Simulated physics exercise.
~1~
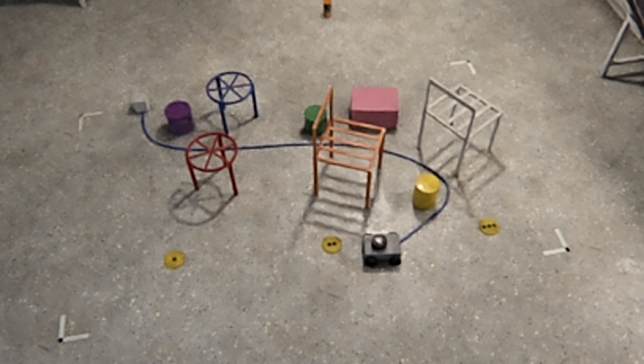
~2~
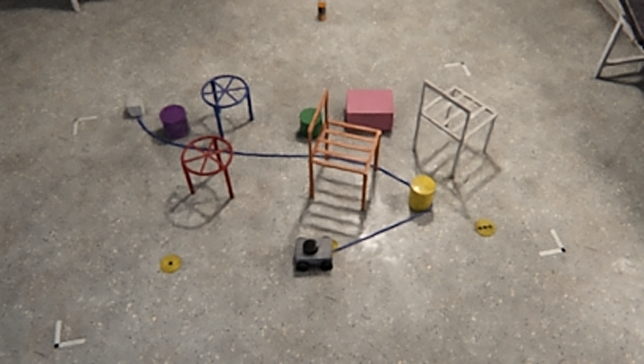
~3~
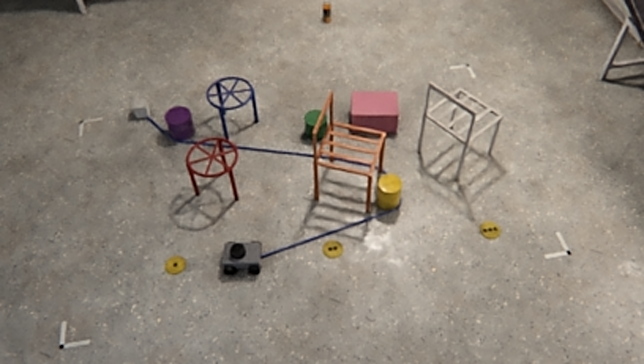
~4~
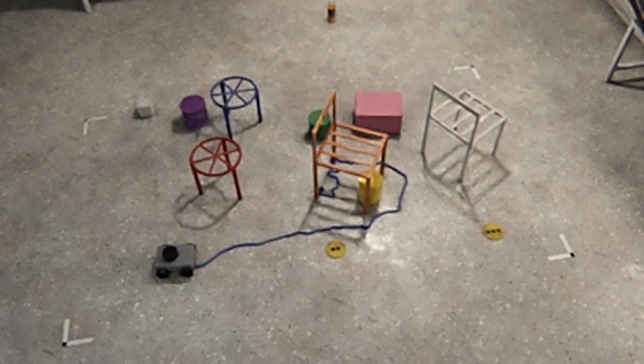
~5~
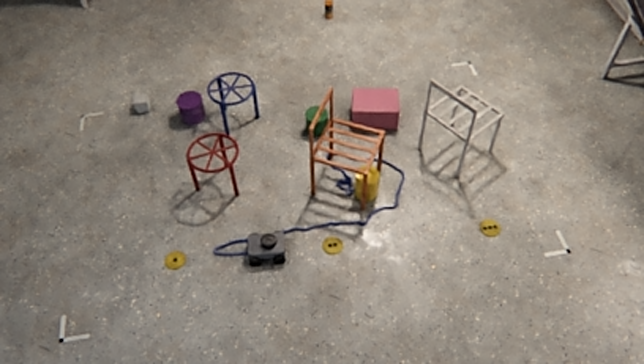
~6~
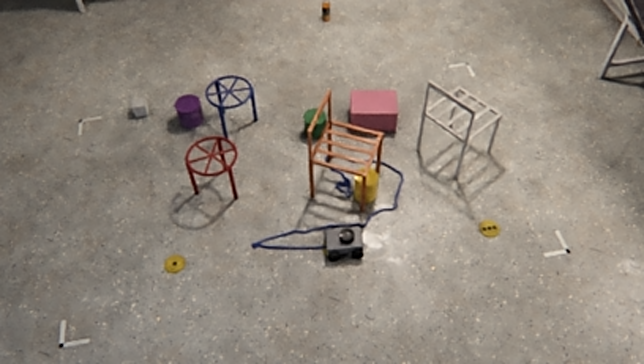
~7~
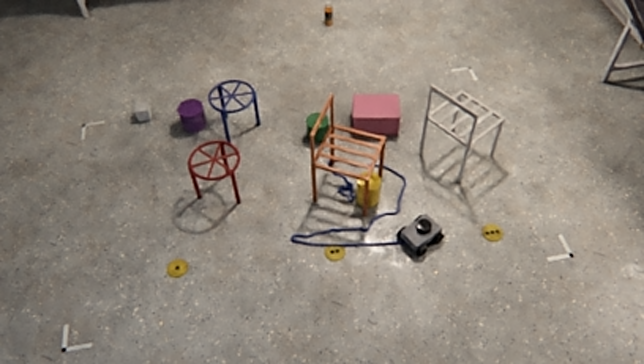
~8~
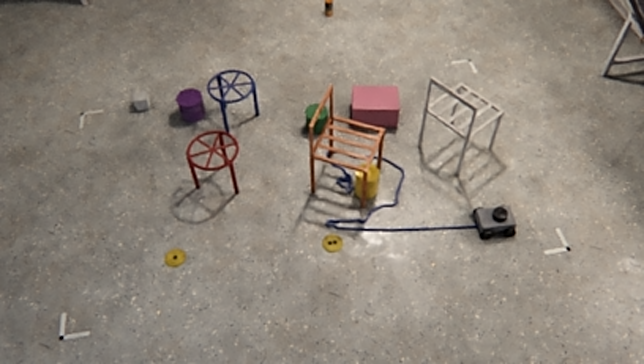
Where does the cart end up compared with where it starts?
It starts below and slightly right of the orange chair, and it ends farther right and a little higher up, at the right-hand yellow mark below the white chair.
